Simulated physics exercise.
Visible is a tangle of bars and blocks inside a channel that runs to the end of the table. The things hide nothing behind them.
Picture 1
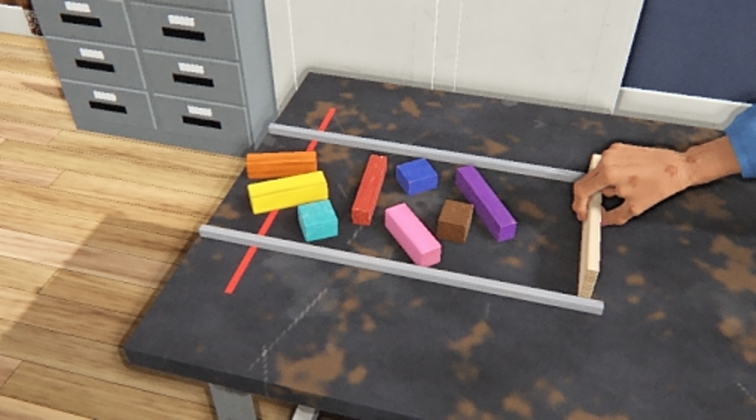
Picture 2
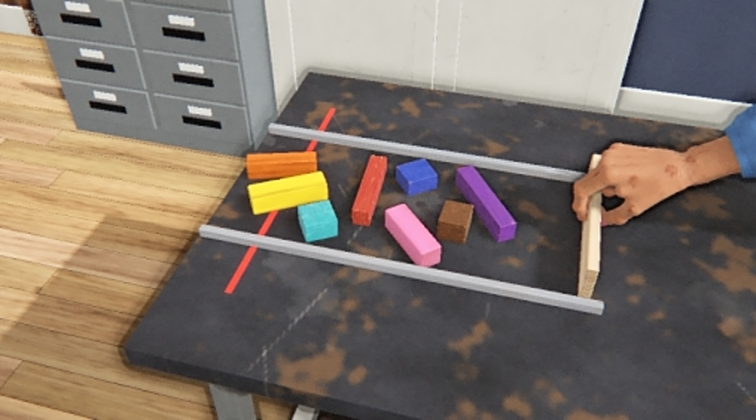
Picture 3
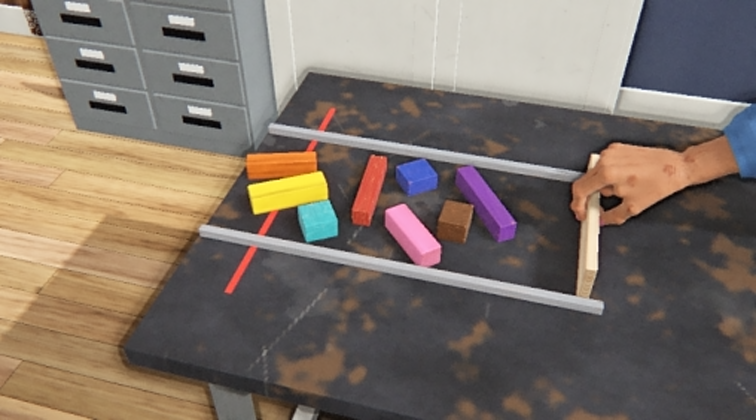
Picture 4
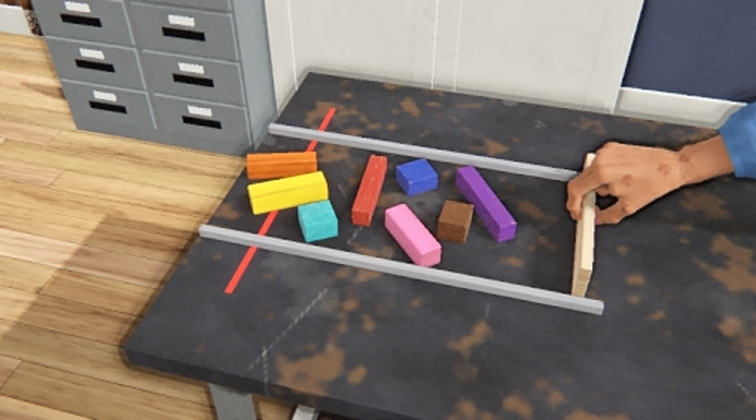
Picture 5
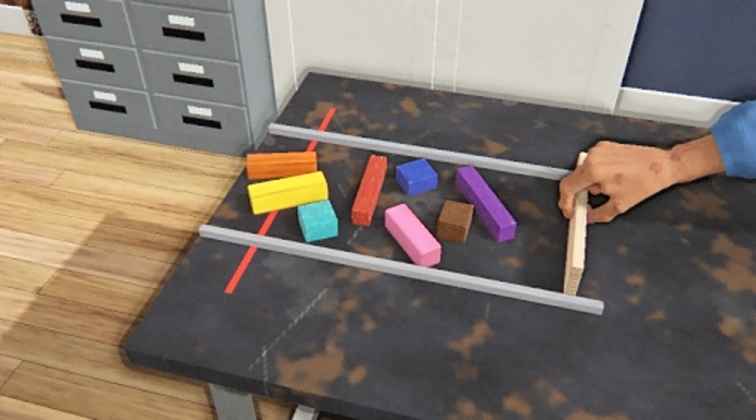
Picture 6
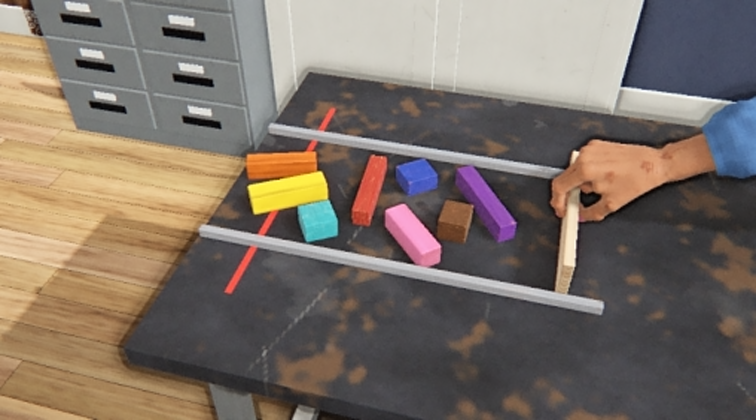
To begin with, a hand holds a pale wooden board upright at the right end of a channel on a dark table, with colourful bars and blocks scattered between two rails and a red line crossing beneath. The hand then slides the board slightly left, while the coloured pieces stay still.
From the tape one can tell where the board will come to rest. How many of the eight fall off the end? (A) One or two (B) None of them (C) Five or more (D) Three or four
Three or four (D).
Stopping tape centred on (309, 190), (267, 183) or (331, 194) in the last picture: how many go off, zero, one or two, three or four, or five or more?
Taking the three tapes one at a time, the answers are just one or two, then three or four, then zero.
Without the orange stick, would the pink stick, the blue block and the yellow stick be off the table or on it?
As for the pink stick, it is retained; the blue block is retained; the yellow stick is not retained.
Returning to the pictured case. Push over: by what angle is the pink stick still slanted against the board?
I'd say it's about 45° out of line.
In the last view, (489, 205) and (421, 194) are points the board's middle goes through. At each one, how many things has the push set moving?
First 2, then 5.
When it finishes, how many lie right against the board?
The count in contact is 2.
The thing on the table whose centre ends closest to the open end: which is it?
The turquoise block.
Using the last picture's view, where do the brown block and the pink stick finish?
The brown block at (259, 174), the pink stick at (242, 204).
Soon after, none off yet; orange stick at rest near (282, 166); yellow stick at rest near (288, 193); turquoise block at rest near (318, 221).
At rest, the number that fall off is three or four; fallen, red bar, yellow stick and orange stick.
